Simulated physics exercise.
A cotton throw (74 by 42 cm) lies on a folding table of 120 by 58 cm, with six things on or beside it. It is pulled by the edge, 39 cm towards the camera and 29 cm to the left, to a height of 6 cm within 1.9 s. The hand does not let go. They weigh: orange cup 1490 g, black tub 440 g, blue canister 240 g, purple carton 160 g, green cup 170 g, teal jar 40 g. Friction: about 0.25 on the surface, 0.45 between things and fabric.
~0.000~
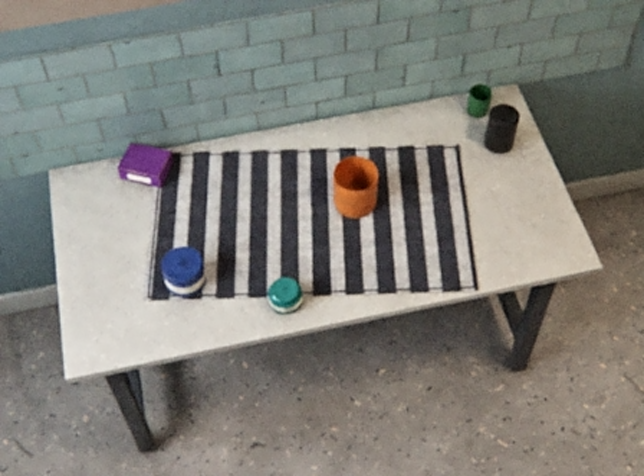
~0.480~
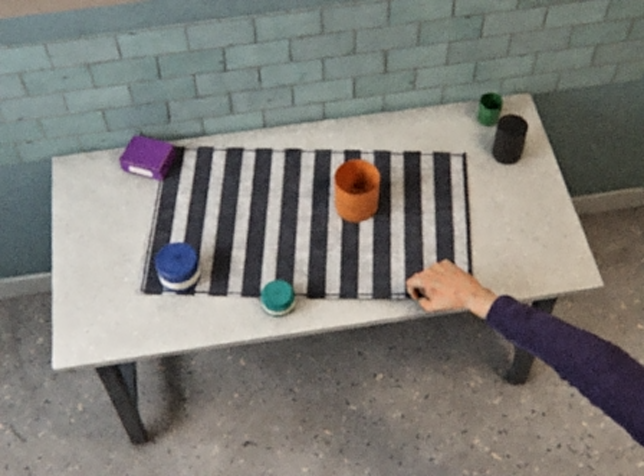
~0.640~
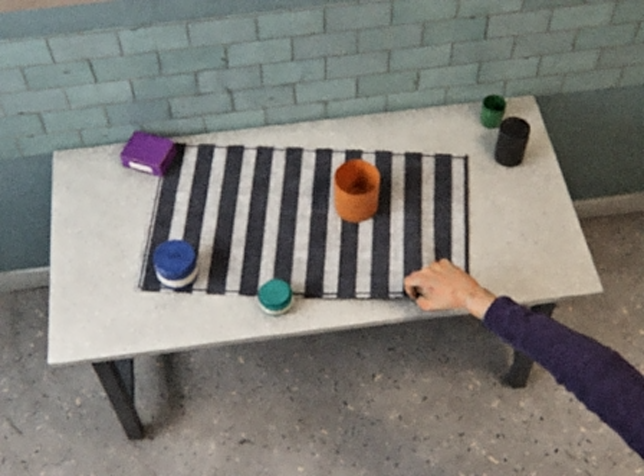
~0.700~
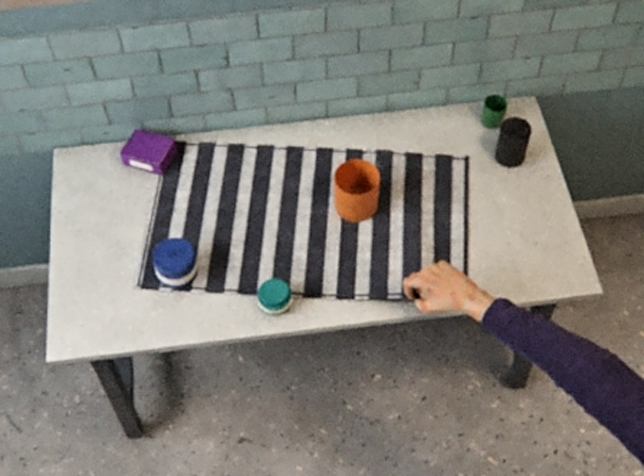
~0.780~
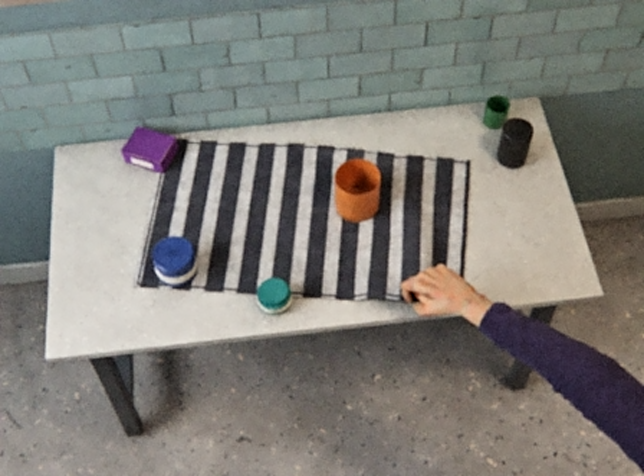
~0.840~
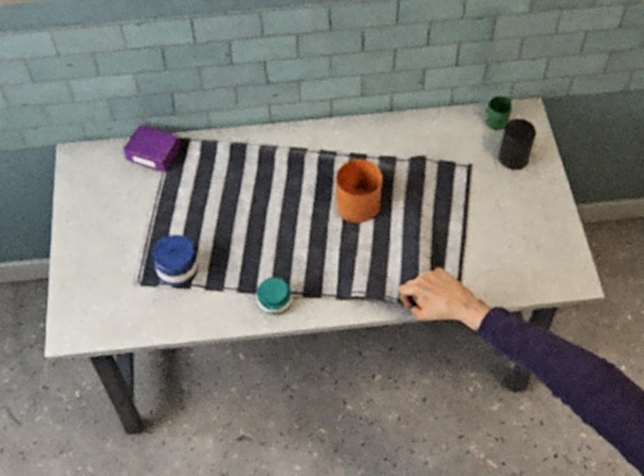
A hand gripping the front edge of a striped cloth on a table, shifting it slightly, an orange cup on top.
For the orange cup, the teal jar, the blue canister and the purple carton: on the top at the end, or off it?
In order: The orange cup goes over the edge; the teal jar drops off; the blue canister keeps to the top; the purple carton remains up there.
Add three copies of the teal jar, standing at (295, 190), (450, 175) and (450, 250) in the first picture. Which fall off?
In that order: Drops off, goes over, drops off.
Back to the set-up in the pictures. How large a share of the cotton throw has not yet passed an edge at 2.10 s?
About 45 per cent.
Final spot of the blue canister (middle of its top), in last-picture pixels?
Around (179, 302).
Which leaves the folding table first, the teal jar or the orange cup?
The teal one.
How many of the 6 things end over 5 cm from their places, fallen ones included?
That makes 4.
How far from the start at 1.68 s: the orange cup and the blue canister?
About: Orange cup 25 cm, blue canister 2 cm.
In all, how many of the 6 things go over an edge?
2 of them.
After 1.3 s, 95 % of the cotton throw is still over the top; orange cup 9 cm off its start, purple carton 6 cm off its start, teal jar 5 cm off its start.
After 1.7 s, 75 % of the cotton throw is still over the top; orange cup 25 cm off its start, teal jar over the edge, purple carton 15 cm off its start.
After 2.1 s, 45 % of the cotton throw is still over the top; orange cup over the edge, purple carton 23 cm off its start at (236, 172), teal jar over the edge.
After 2.5 s, 25 % of the cotton throw is still over the top; orange cup over the edge, purple carton 26 cm off its start, teal jar over the edge.
After 4.1 s, 25 % of the cotton throw is still over the top; orange cup over the edge, purple carton 26 cm off its start at (244, 184), teal jar over the edge, blue canister 13 cm off its start at (179, 302).
